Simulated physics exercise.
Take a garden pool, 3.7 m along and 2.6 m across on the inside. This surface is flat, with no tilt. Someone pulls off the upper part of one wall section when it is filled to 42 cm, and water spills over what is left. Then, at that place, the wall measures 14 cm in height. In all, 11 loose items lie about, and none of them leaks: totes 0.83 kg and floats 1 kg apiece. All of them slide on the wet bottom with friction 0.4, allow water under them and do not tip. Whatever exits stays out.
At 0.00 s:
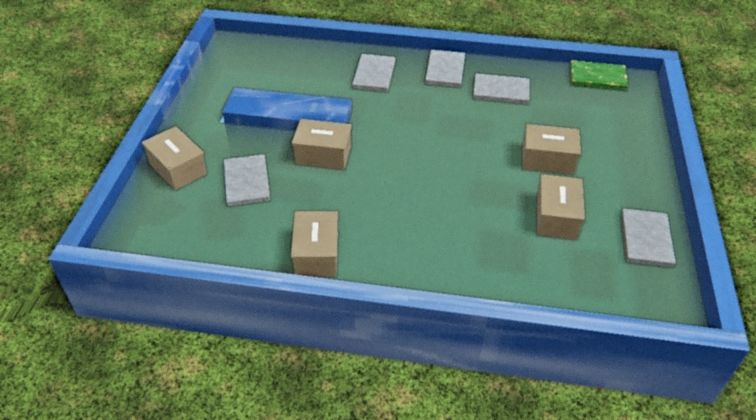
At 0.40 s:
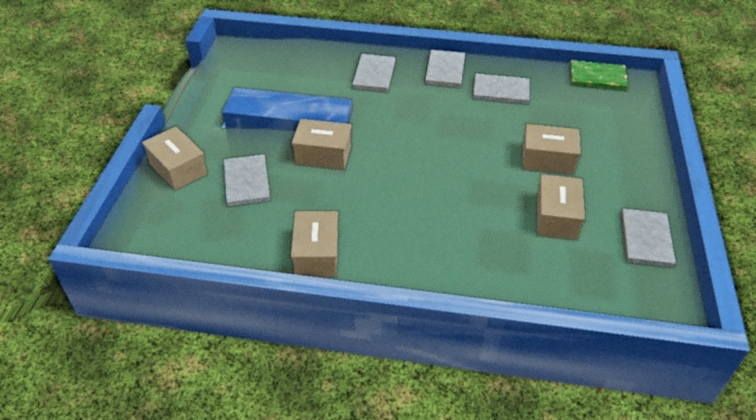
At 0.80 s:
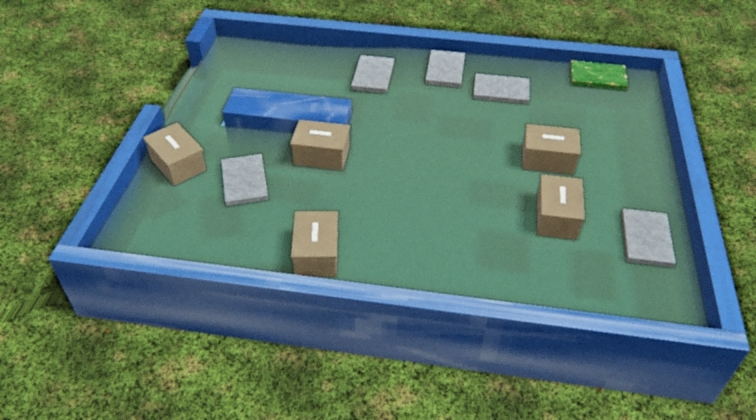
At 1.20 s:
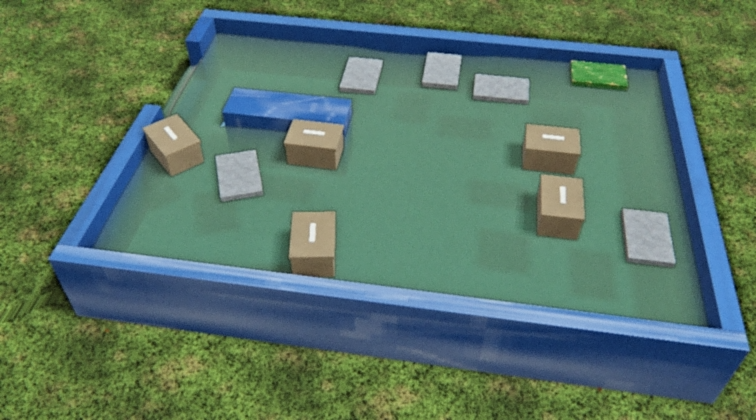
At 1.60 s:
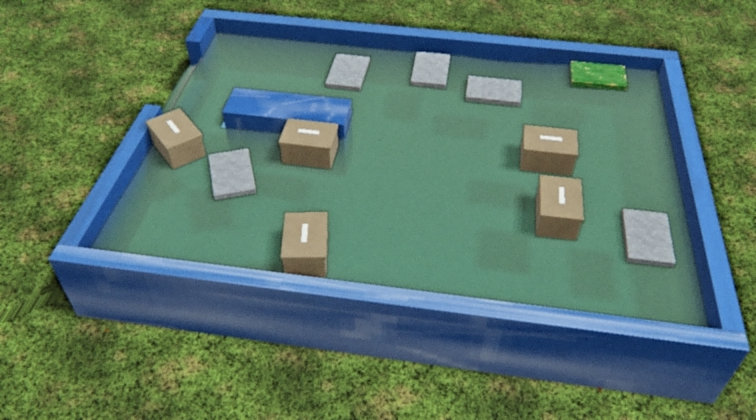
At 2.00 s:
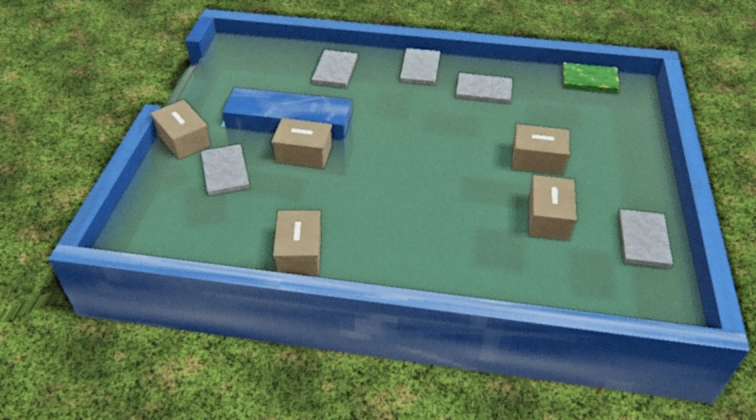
A rectangular garden pool with blue walls sits on grass, seen from above at an angle by a still camera. Five brown boxes, several grey slabs and a green float at the upper right lie around the greenish water, with a low blue block at the upper left. Part of the left wall disappears, leaving a gap, and then most of the loose items drift slightly leftward.
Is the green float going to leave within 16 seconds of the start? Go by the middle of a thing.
Result - green float is not washed out.
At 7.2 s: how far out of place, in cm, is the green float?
Some 20 cm from the start.
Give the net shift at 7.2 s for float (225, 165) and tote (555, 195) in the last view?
Taking them in order, the first is gone out and the second is 30 cm.
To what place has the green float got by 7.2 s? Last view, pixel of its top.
I'd put it somewhere near (566, 79).
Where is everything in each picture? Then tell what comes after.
The green float at (599, 73), afloat; 42 cm deep round most things; 0 of 11 have shifted, in the first frame.
The green float at (599, 73) floats; 42 cm deep round most things; 0 of 11 have shifted, in the second frame.
The green float at (599, 73), afloat; about 3820 L in view; 1 of 11 have shifted, in the third frame.
The green float at (599, 73) floats; about 3760 L in view; 4 of 11 have shifted, in the fourth frame.
The green float at (599, 74) floats; about 3700 L in view; 7 of 11 have shifted, in the fifth frame.
The green float at (591, 75) floats, 6 cm from its start; 39 cm deep round most things; 9 of 11 have shifted, in the sixth frame.
After 3.2 s the green float is near (585, 77), 0.1 m from its start, afloat; 0 of 11 are out; 11 afloat.
After 7.2 s the green float is near (566, 79), 0.2 m from its start, afloat; 2 of 11 are out; 9 afloat.
After 12.0 s the green float is near (544, 82), 0.4 m from its start, afloat; 4 of 11 are out; 7 afloat.
After 16.0 s the green float is near (526, 80), 0.5 m from its start, afloat; 5 of 11 are out; 6 afloat.
